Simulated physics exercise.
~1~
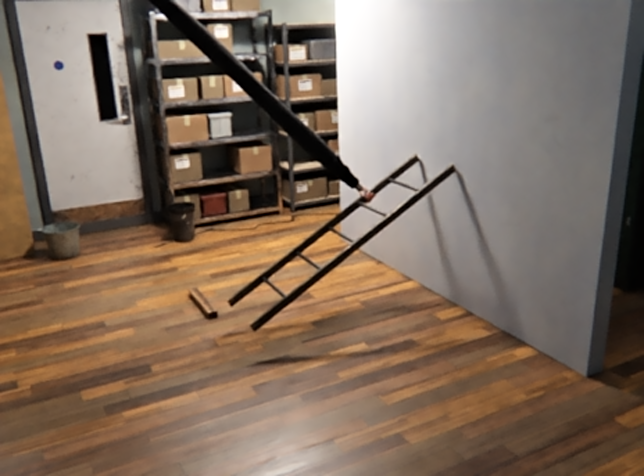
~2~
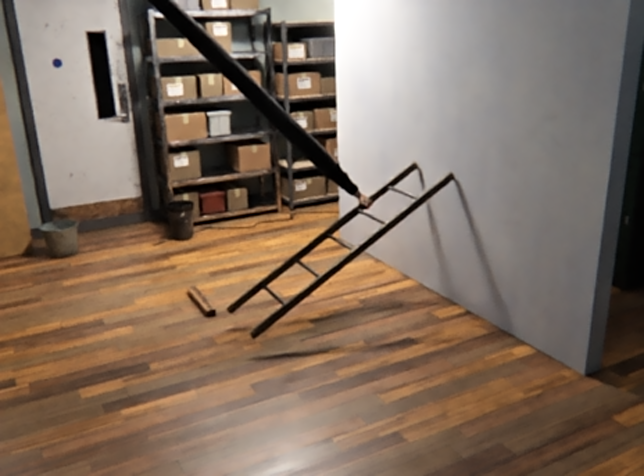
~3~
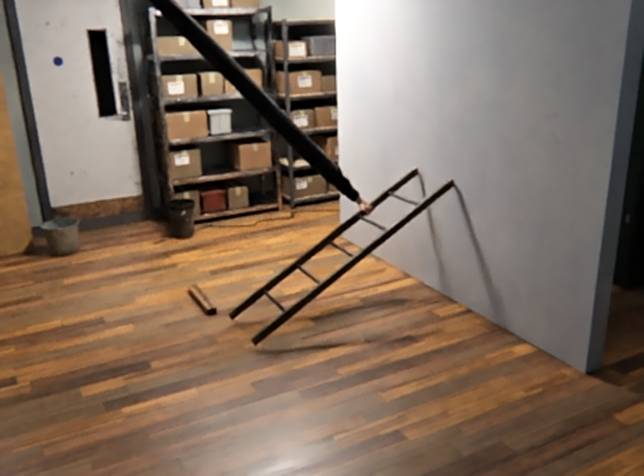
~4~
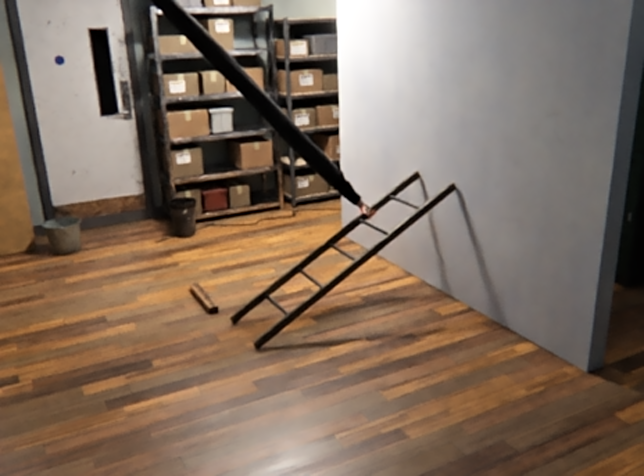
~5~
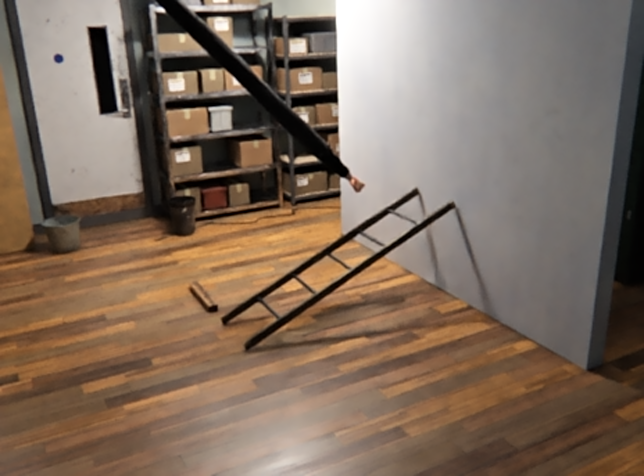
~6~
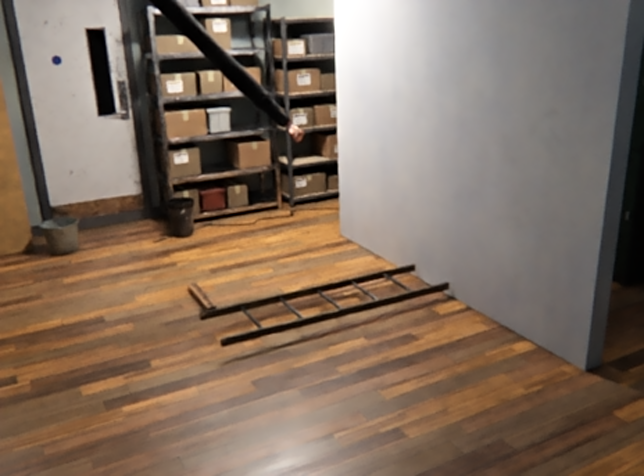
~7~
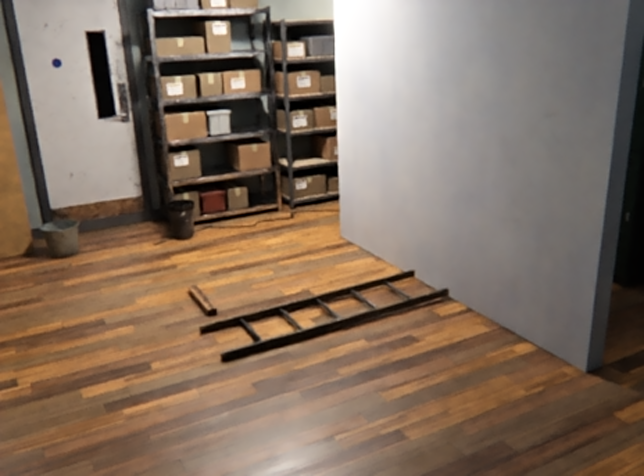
A dark-sleeved arm reaches down from the upper left of a storeroom, seen from above at an angle by a slightly swaying camera. Its hand holds a black ladder leaning at a slant against a pale grey wall on the right, while a short wooden strip lies on the brown plank floor near the ladder's feet. Boxes fill dark shelves behind, beside a white door and two buckets. The hand lowers the ladder slightly, lets go and draws back. The ladder's top slides down the wall and its feet slip left, until it lies flat on the floor.
